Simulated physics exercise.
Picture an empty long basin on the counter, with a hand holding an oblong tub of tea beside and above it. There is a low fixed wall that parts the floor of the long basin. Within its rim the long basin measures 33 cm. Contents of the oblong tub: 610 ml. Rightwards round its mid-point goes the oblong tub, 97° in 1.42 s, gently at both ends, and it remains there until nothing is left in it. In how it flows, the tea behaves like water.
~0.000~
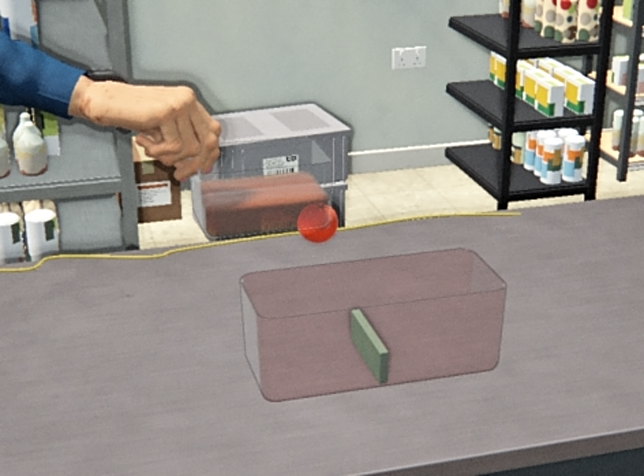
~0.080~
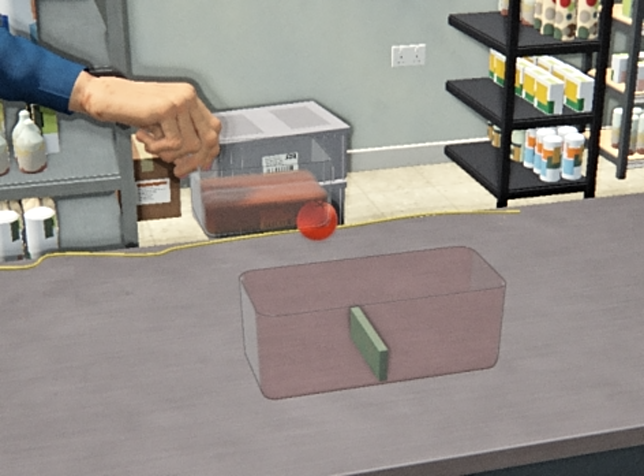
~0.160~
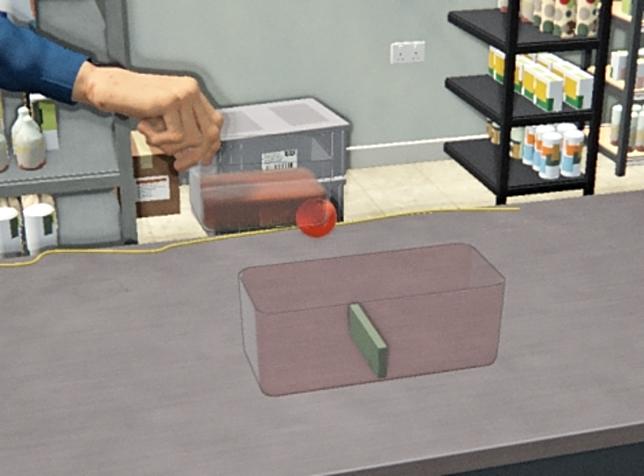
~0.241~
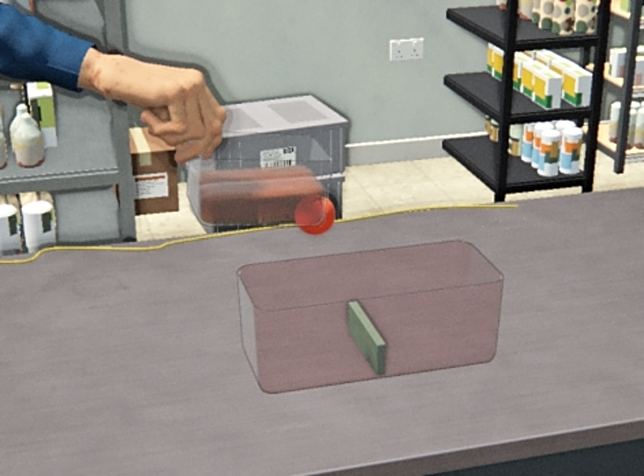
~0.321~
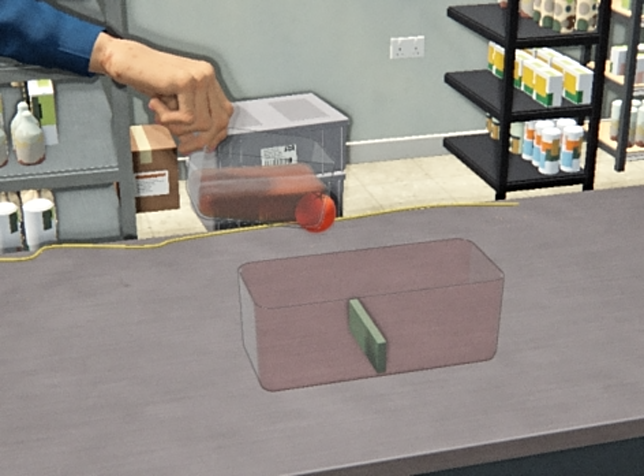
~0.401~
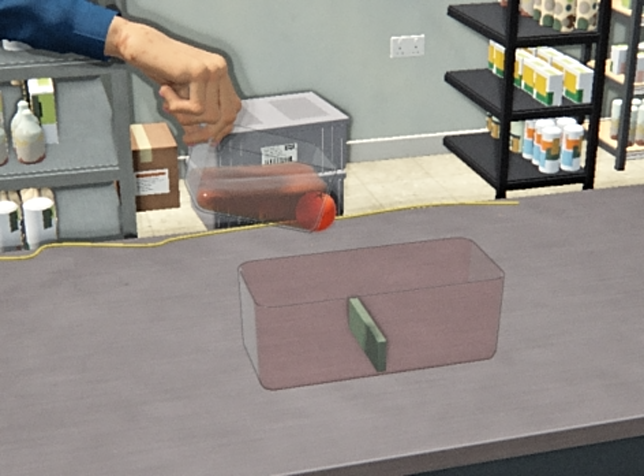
A hand above the counter slowly tilted a see-through oblong tub of reddish-brown tea to the right, gently at first, beside and above an empty clear basin with a green wall inside.
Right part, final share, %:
35 %.
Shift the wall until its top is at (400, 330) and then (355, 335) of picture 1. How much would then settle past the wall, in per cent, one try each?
I'd put it at about 5 per cent for the first and about 60 per cent for the second.
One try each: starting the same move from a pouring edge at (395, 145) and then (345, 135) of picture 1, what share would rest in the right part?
The first try gives 95 percent and the second 70 percent.
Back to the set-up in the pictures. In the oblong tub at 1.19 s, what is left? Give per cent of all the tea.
22 %.
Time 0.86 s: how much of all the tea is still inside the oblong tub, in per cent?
Fraction remaining: Approx. 68 per cent.
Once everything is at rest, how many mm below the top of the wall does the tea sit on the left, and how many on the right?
Left roughly 26 mm; right roughly 36 mm.
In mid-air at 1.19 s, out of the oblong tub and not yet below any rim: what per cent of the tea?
12 per cent or so.
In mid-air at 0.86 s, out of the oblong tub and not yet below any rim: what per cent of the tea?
Near 24 in a hundred.
By 0.86 s the tilt is 64° and 67 per cent is still to pour, 6 is left of the wall and 2 right of it.
By 1.19 s the tilt is 91° and 23 per cent is still to pour, 31 is left of the wall and 34 right of it.
By 1.54 s the tilt is 97° and 4 per cent is still to pour, 58 is left of the wall and 34 right of it.
By 1.92 s the tilt is 97° and 0 per cent is still to pour, 64 is left of the wall and 35 right of it.
At rest 65 per cent lies left of the wall, 35 right of it and 1 outside.
